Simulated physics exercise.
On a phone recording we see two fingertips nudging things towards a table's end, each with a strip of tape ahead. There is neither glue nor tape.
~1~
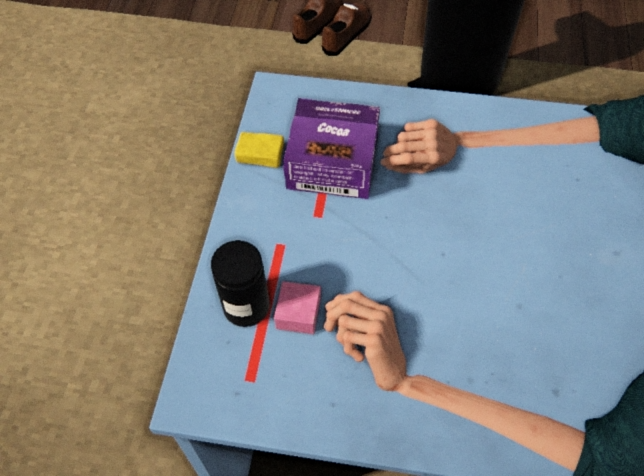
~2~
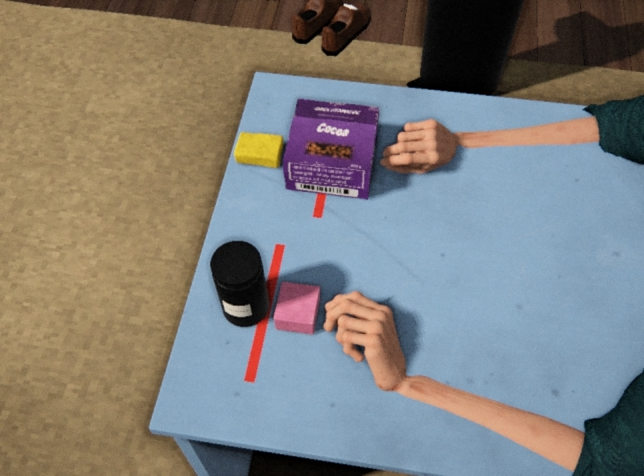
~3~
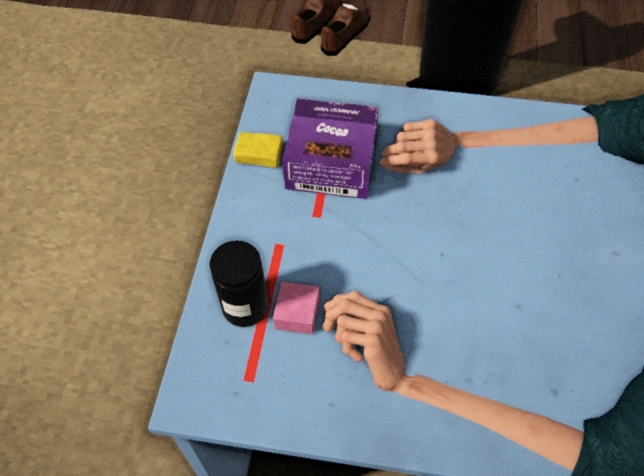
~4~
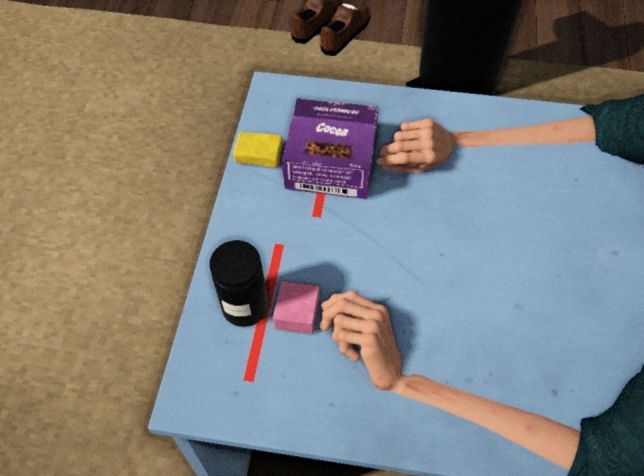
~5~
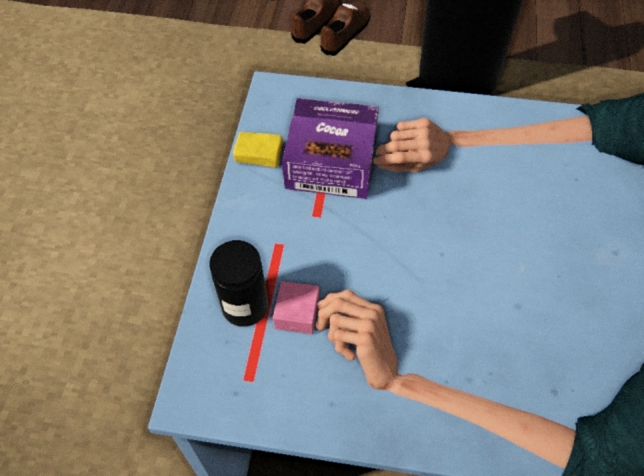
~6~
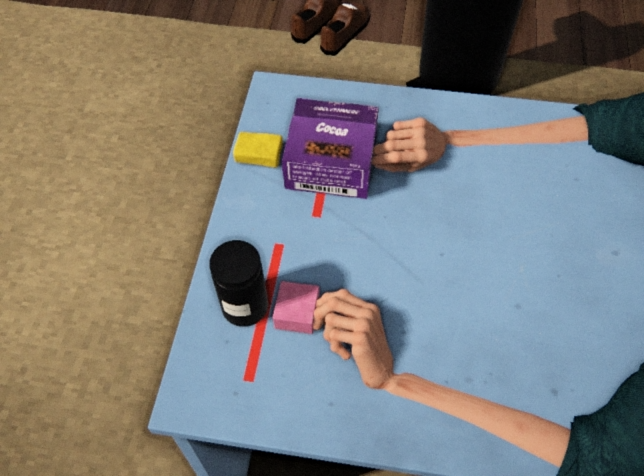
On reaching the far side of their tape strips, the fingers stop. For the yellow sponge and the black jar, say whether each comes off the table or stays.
Yellow sponge: Comes off; black jar: Stays.
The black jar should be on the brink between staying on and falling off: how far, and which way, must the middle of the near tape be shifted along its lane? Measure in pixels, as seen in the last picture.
It takes a move of some 12 pixels to the left.
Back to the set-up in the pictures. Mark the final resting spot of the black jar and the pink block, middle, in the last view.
(192, 278), then (240, 300).
Then, 0.92 s later than the last frame, yellow sponge on its side near (215, 167); black jar shifted about its own width near (192, 278).
Then, 1.20 s later than the last frame, yellow sponge fallen near (230, 320); black jar shifted about its own width near (192, 279).
When it is over, the yellow sponge falls off the table; the black jar remains on top, near (192, 279).
